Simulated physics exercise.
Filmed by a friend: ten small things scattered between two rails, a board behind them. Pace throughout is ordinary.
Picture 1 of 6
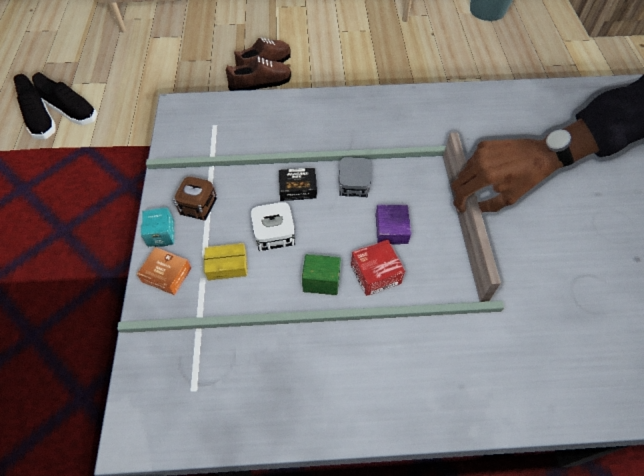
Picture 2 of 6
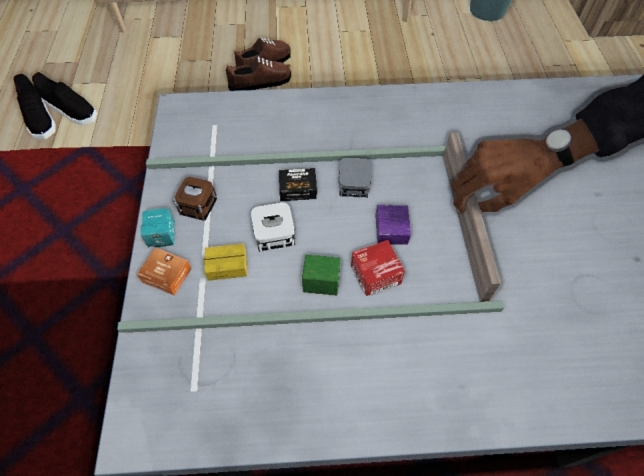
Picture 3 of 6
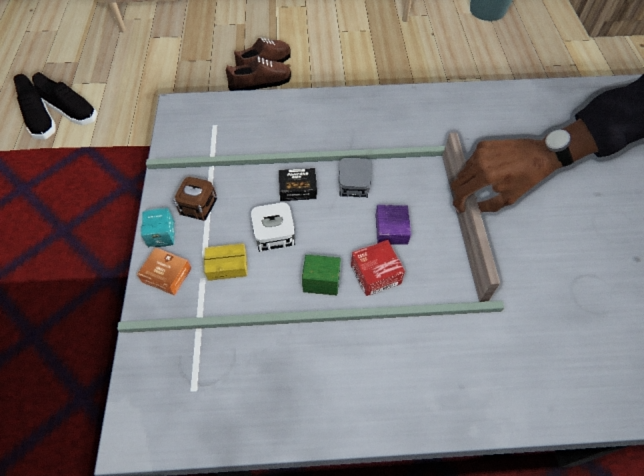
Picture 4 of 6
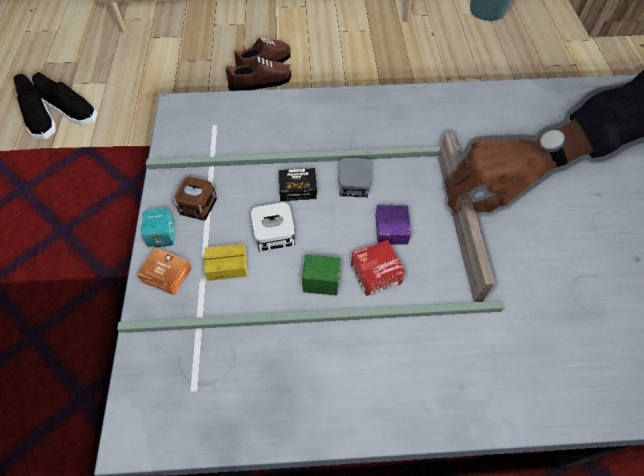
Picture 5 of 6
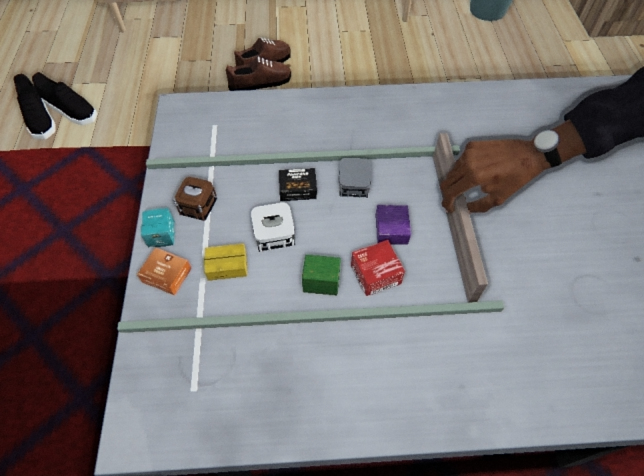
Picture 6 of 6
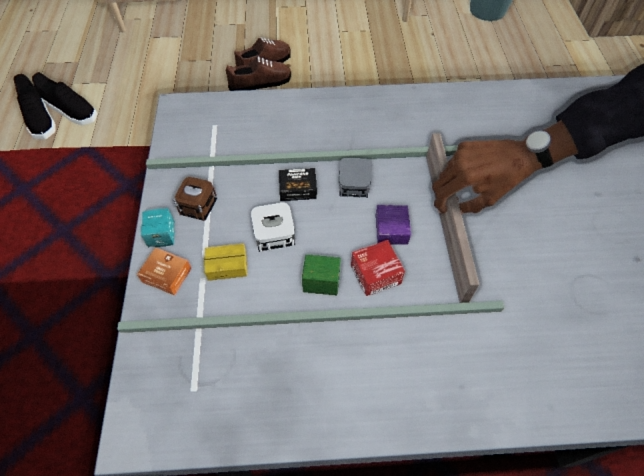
The clip shows ten small colored boxes and cases scattered between two rails on a gray table, some near a white tape line, while a hand wearing a watch slides a wooden board slightly left, without touching them.
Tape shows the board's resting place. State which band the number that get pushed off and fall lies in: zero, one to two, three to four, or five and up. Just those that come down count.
The band is three to four.
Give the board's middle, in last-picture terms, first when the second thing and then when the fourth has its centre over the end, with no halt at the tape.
The first one at (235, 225), the next at (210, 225).
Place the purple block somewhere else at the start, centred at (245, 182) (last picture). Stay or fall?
From that start the object does not stay.
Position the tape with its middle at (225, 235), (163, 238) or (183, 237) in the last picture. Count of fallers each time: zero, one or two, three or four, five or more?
Either one or two; more than four; at least five.
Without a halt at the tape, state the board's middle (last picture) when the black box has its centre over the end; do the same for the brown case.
For the black box, about (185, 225); for the brown case, about (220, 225).
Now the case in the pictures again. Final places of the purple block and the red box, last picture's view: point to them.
Final pixels, roughly: (189, 235) for the first, (180, 274) for the other.
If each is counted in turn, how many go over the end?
The total is 4.
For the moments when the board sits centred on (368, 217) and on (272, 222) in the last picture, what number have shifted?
Respectively 4 and 9.
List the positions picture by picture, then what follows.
In the first frame, turquoise box (158, 228); orange box (165, 271); brown case (196, 198); board (468, 212); tape (206, 236).
In the second frame, orange box (165, 271); black box (298, 184).
In the third frame, brown case (196, 198); white case (273, 227).
In the fourth frame, turquoise box (158, 228); purple block (393, 225).
In the fifth frame, orange box (165, 271); yellow box (226, 262).
In the sixth frame, turquoise box (158, 228); orange box (165, 271); brown case (196, 198); board (449, 213); tape (206, 236).
Early on, none off yet; turquoise box at rest near (158, 228); orange box at rest near (165, 271); brown case at rest near (196, 198).
Finally, the number that fall off is three or four; lost, yellow box, brown case, orange box and turquoise box.
